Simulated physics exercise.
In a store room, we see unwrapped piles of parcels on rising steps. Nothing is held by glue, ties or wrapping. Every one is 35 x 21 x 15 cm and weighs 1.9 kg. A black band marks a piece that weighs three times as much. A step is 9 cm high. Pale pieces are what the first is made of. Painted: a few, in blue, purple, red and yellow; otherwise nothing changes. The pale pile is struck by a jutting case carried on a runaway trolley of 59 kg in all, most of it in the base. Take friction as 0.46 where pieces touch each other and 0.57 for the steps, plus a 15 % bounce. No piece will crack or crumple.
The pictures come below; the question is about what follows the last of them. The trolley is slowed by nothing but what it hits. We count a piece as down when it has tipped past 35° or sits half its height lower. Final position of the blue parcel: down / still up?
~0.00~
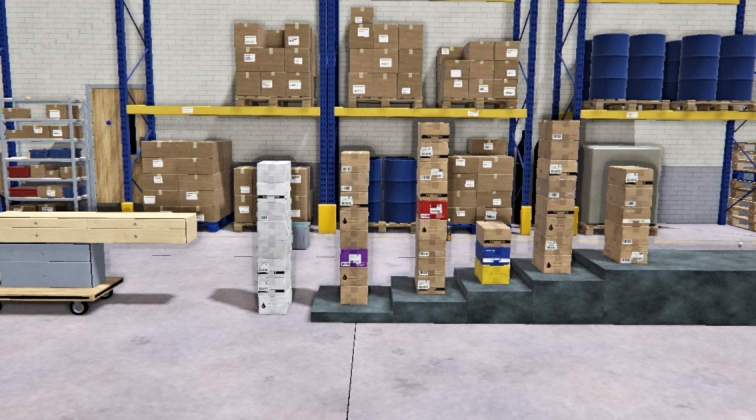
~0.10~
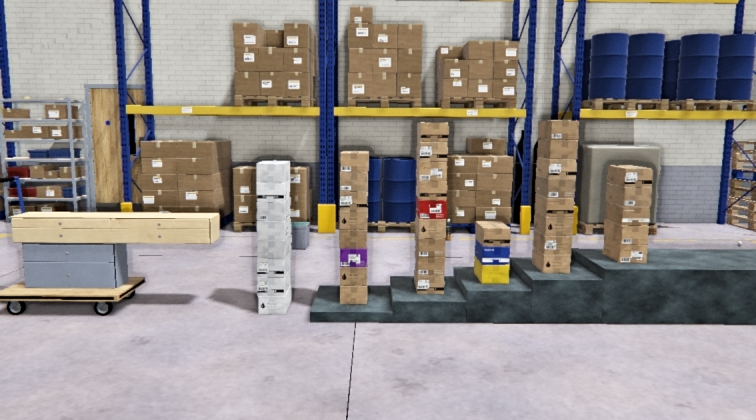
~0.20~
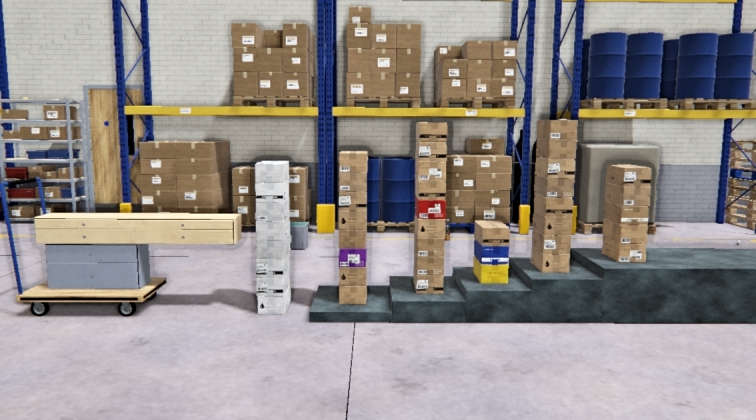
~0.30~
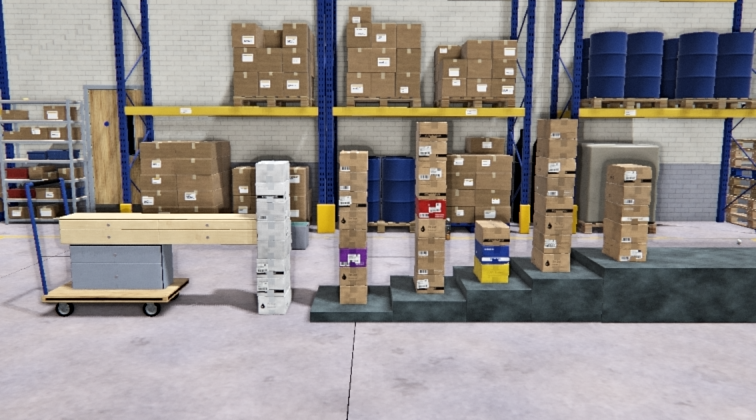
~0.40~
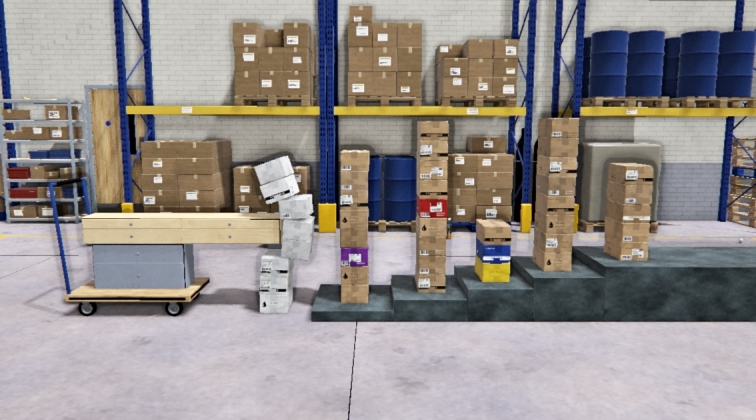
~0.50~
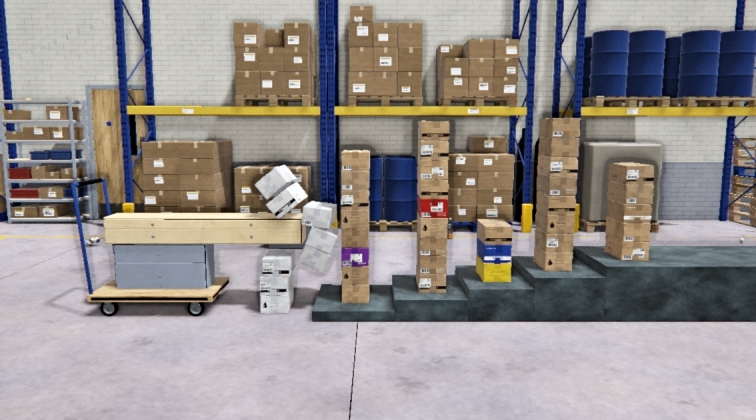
Still up.
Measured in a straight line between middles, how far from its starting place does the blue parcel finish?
I'd say close to 6 cm away from its start.
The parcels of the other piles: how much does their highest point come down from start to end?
About 0 cm lower.
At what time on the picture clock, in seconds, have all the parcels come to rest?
5.0 s or so.
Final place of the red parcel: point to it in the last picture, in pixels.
I'd say its middle settles close to (516, 222).
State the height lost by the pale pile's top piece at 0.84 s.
Roughly 25 cm.
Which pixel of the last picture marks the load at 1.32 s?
It should be about (362, 225) in pixels.
By 0.84 s, 5 of the pale pile down; 3 of the 33 other parcels down; blue parcel unmoved; purple parcel tilted 22°, 47 mm lower.
By 1.32 s, 5 of the pale pile down; 11 of the 33 other parcels down; blue parcel moved 24 mm; red parcel tilted 48°.
When it is over (5.0 s), 5 of the pale pile down; 13 of the 33 other parcels down; blue parcel moved 6 cm; purple parcel tilted 39°, 16 cm lower; red parcel tilted 33°, 13 cm lower. In pixels of the last frame, middles, blue parcel near (501, 250), purple parcel near (408, 272).
